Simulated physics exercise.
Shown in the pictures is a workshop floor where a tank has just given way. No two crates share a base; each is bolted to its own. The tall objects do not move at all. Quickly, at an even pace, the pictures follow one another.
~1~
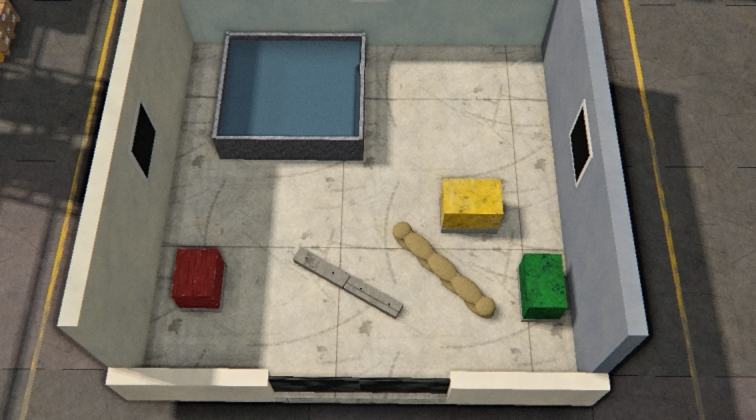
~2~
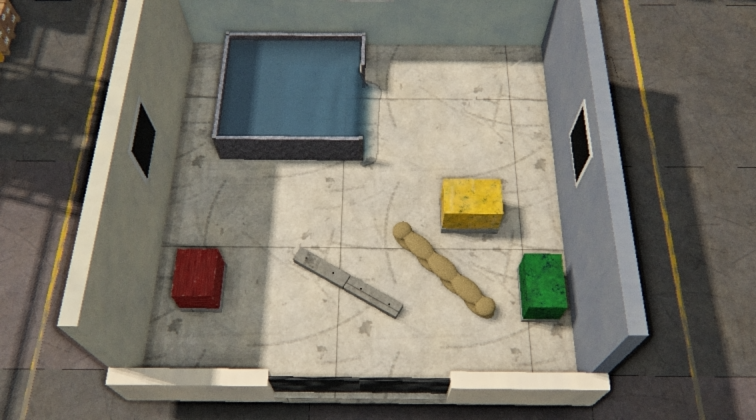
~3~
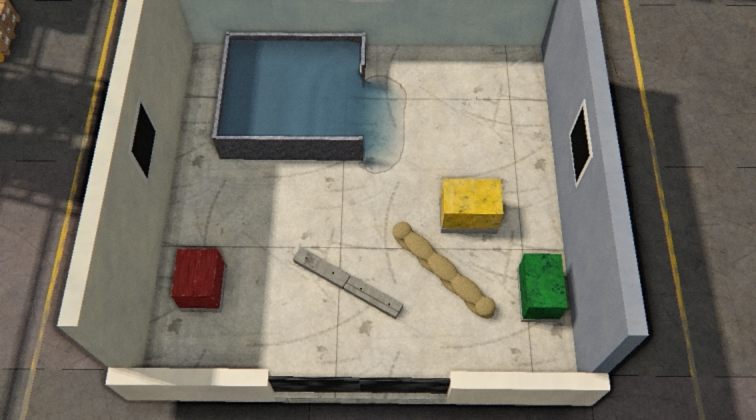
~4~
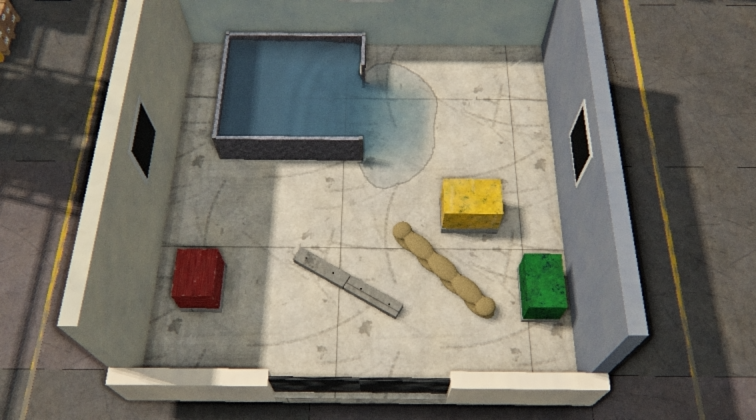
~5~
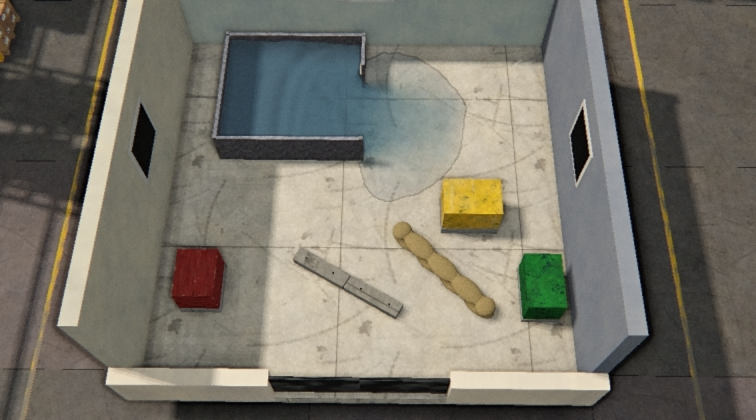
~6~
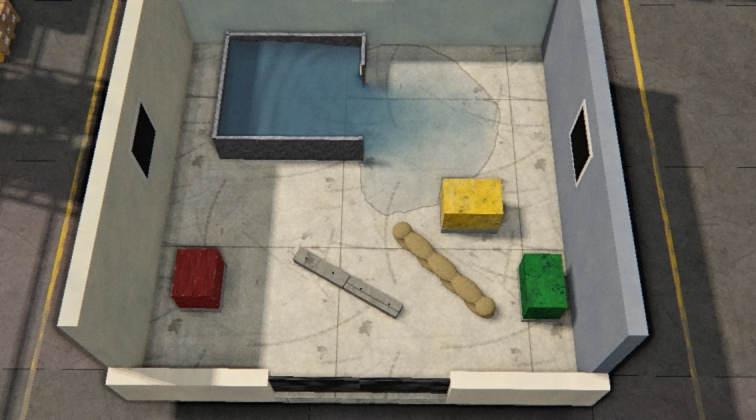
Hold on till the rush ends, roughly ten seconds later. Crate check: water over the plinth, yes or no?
Green crate yes, yellow crate yes, red crate no.
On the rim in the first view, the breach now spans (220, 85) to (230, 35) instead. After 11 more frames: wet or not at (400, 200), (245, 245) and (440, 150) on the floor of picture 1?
Those three come out moisture-free, soaked and moisture-free, one after another.
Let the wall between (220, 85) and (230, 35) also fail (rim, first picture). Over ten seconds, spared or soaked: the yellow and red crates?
Result - yellow crate stays clear, red crate gets flooded.
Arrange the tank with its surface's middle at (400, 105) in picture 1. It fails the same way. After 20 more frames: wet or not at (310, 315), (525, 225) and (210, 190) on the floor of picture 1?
Results in order - left untouched, swamped, left untouched.
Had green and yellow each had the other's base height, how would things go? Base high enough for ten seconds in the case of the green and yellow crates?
The green crate gets flooded, the yellow crate gets flooded.
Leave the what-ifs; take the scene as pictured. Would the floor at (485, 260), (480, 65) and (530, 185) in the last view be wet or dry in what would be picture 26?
Going through them in order, I'd call them drenched, drenched and drenched.
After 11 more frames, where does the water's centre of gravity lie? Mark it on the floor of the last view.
I reckon somewhere around (378, 122).
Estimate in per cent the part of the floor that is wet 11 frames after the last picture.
Roughly 35 percent, I'd say.
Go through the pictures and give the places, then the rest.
The first picture shows still water in the tank at (292, 87).
In the second picture, water pours out at (361, 116) and has run to (372, 85).
In the third picture, the front is at (384, 167), out from the gap at (361, 117).
In the fourth picture, the front is at (427, 91), out from the gap at (361, 117).
In the fifth picture, the front is at (460, 105), out from the gap at (361, 117).
In the sixth picture, water pours out at (361, 117) and has run to (493, 108).
A moment on, water covers 30 % of the floor; the green crate not reached, the yellow crate water round its plinth, the red crate not reached.
Next, water covers 35 % of the floor; the green crate water round its plinth, the yellow crate water round its plinth, the red crate not reached.
Then, water covers 40 % of the floor; the green crate water round its plinth, the yellow crate water round its plinth, the red crate not reached.
Later, water covers 65 % of the floor; the green crate water round its plinth, the yellow crate water round its plinth, the red crate not reached.
In the end, water covers 95 % of the floor; the green crate was topped, the yellow crate was topped, the red crate stayed above the water.
